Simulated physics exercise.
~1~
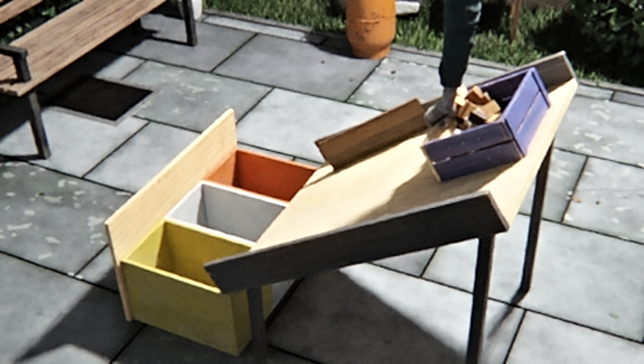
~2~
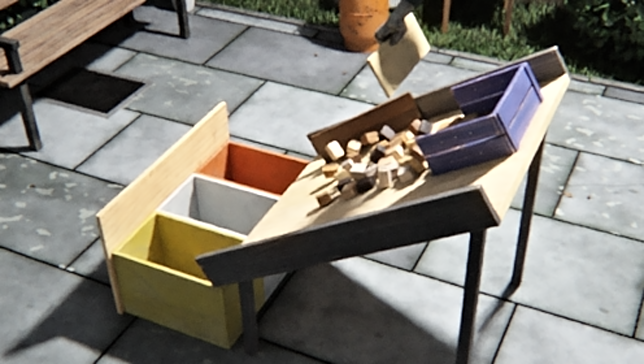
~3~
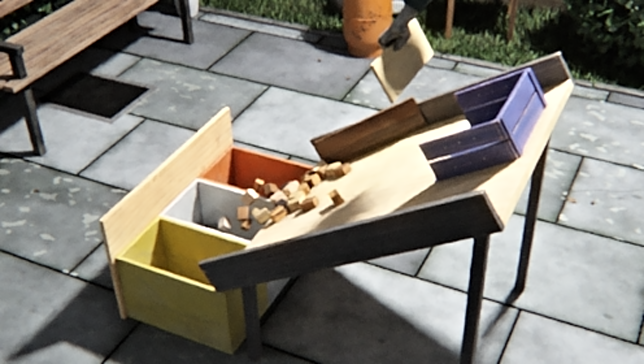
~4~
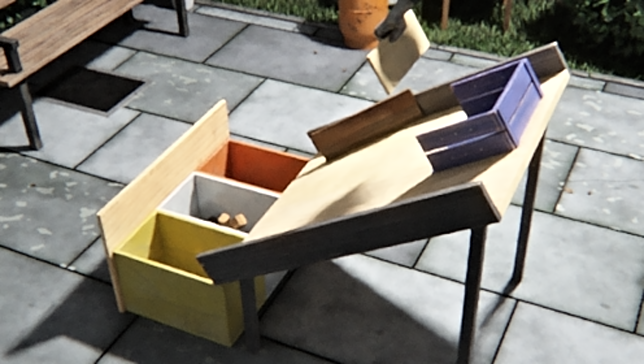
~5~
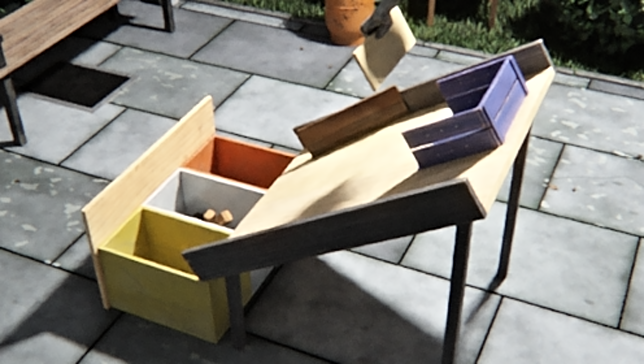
On a paved patio beside a bench and a strip of greenery, seen from above at an angle, a sloping wooden table holds a blue pen at its upper right, with yellow, white and orange bins at its lower left. A dark arm reaches down by the pen, where small wooden blocks are heaped. The gate is lifted clear, and the blocks spill down the slope in a loose crowd. Guided past an angled board, they tumble over the lower edge toward the white and orange bins. Finally the slope is bare, the pen looks empty, and a few blocks show in the white bin.
